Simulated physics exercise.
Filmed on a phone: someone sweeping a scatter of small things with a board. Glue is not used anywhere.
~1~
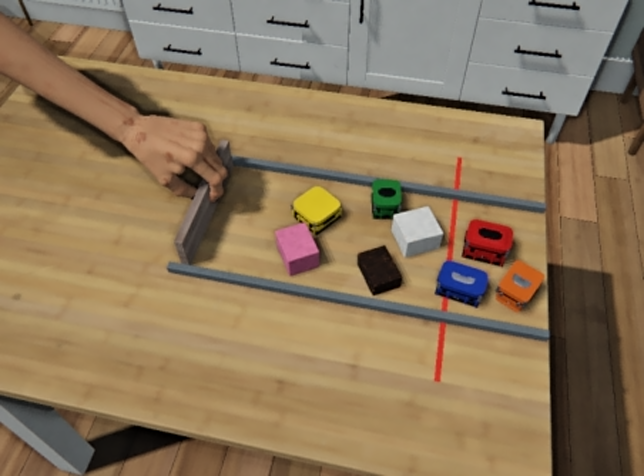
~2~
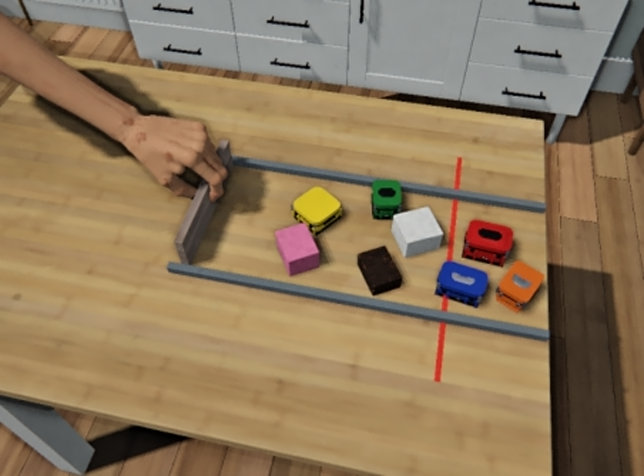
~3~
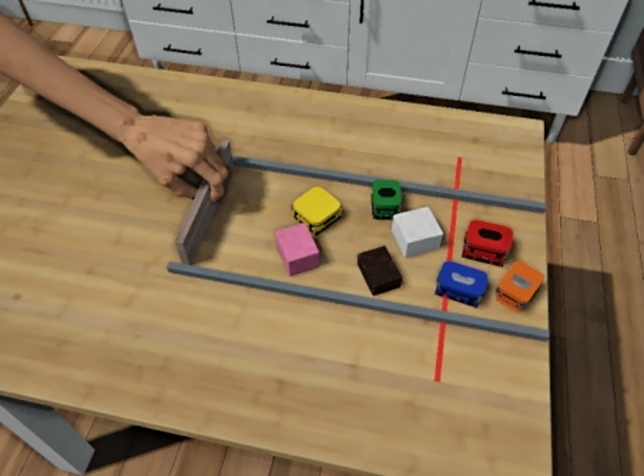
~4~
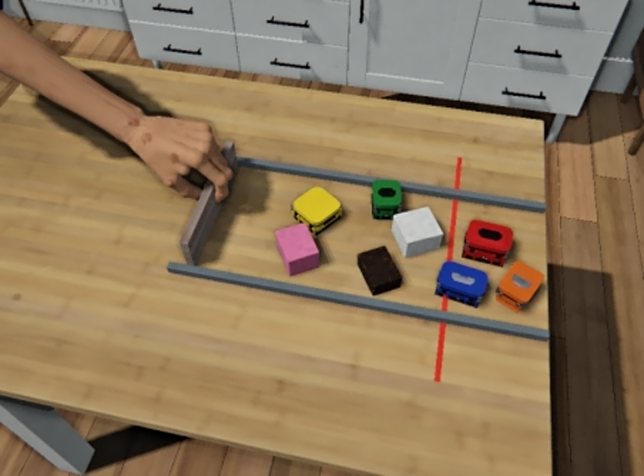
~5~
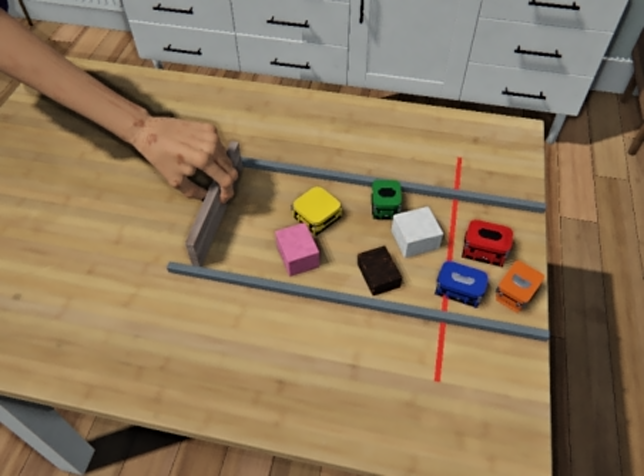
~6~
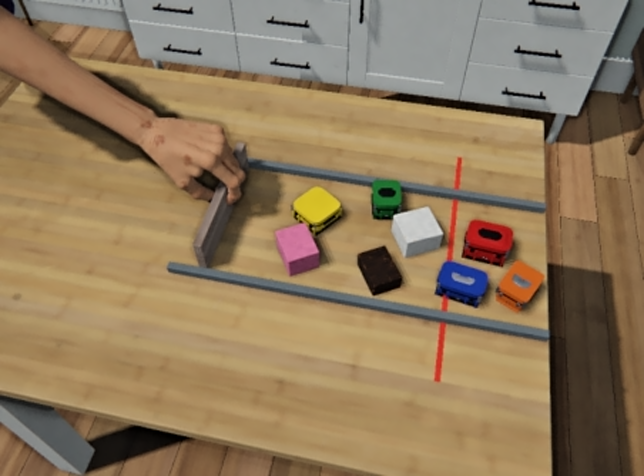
On a wooden table between two grey rails, a hand holds an upright board still, then slides it slightly right toward scattered colourful blocks and small cases, which stay motionless, some near a red line of tape.
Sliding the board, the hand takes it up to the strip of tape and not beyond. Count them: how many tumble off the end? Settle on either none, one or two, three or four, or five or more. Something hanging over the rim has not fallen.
The number that falls off comes to one or two.
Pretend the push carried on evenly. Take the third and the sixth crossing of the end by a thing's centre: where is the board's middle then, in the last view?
At (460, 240) for the third, at (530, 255) for the sixth.
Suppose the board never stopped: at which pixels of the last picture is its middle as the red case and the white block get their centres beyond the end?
Approx. (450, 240) / approx. (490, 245) for the other.
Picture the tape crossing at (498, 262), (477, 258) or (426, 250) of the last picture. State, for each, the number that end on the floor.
Floor tally per try: 4 / 3 / 0.
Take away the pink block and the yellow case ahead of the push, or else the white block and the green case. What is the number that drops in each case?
First 0, second 1.
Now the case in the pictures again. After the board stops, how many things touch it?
The count comes out at 3.
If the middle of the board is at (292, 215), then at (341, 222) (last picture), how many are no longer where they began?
First 2, after that 4.
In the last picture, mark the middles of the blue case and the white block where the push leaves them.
They finish at roughly (538, 295) and (510, 251) respectively.
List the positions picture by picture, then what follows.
Orange case (519, 287); red case (487, 242); blue case (461, 284); board (206, 200); tape (450, 253), in the first frame.
Red case (487, 243); board (206, 200), in the second frame.
Blue case (461, 284); green case (386, 200), in the third frame.
Orange case (519, 287); black block (379, 270), in the fourth frame.
Red case (487, 243); yellow case (317, 211), in the fifth frame.
Orange case (519, 287); red case (487, 243); blue case (461, 284); board (224, 203); tape (450, 253), in the sixth frame.
Soon after, none off yet; orange case at rest near (519, 287); red case at rest near (487, 243); blue case at rest near (461, 284).
In the end, the number that fall off is one or two; gone, red case and orange case.
